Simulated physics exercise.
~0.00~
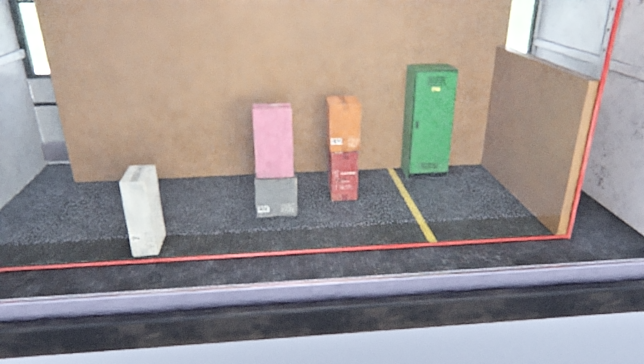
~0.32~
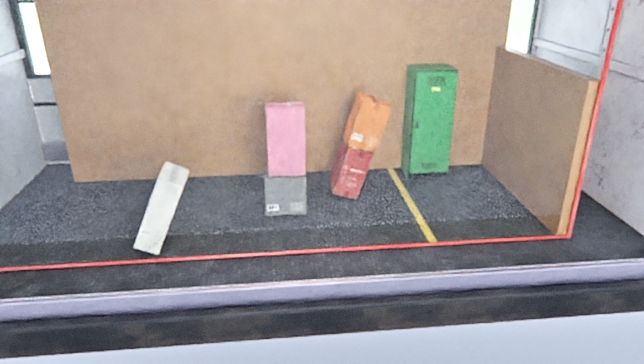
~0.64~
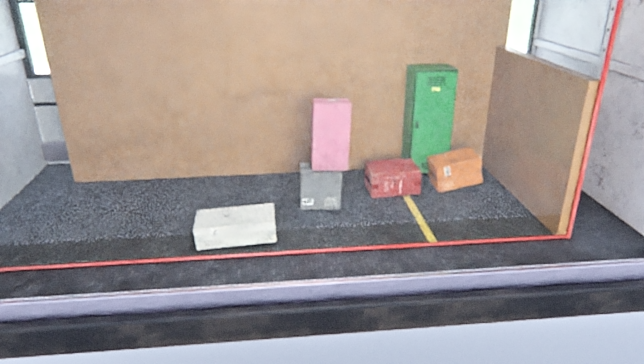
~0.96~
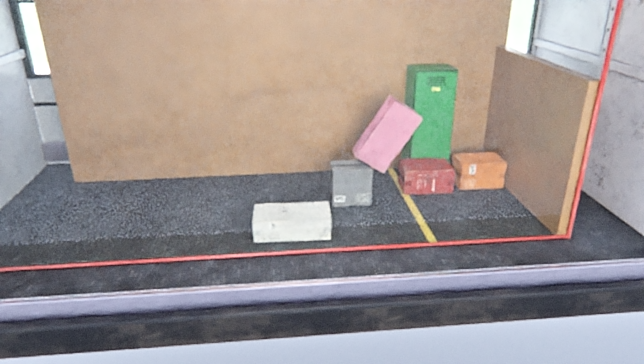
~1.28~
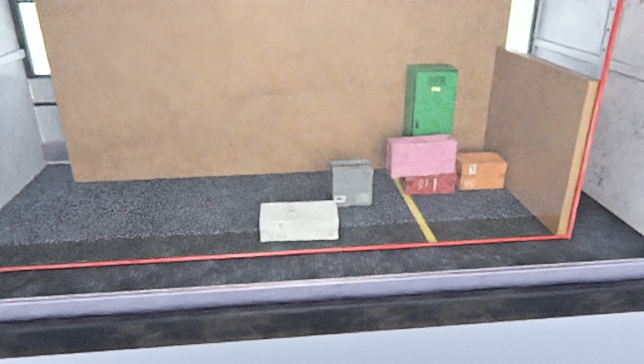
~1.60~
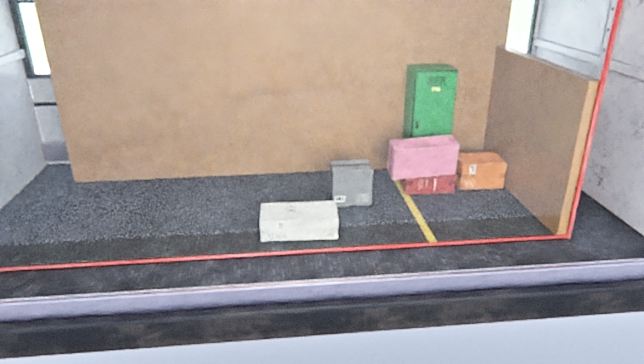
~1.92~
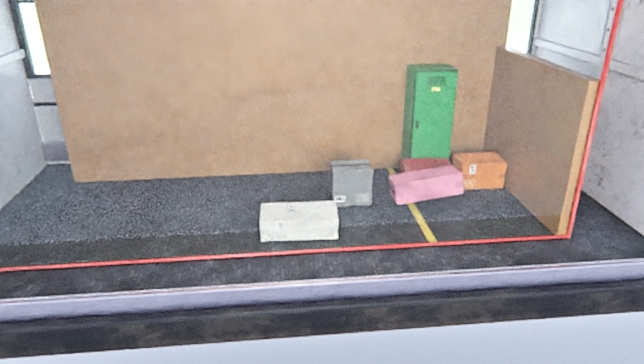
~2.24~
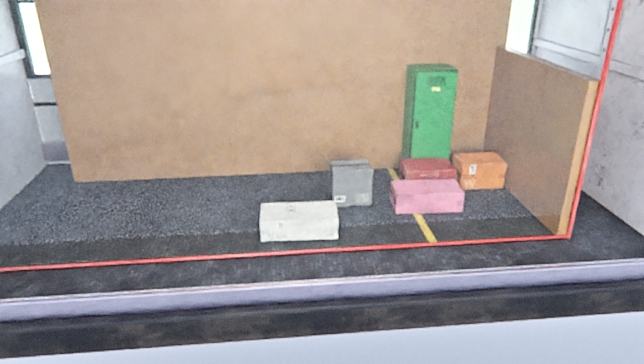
A tall green locker stands against the brown back wall of an open-fronted bay with a dark gritty floor, seen from the front and slightly above. To its left are an orange carton on a red pack, a pink box on a grey pack, and a white box nearer the front. The white box and the orange and red stack tip rightward and topple, while the pink and grey stack slides right. Pink then tips onto the red pack before dropping off its front. Finally, red, orange and pink lie by the locker, red beyond the yellow line, with white and upright grey short of it.
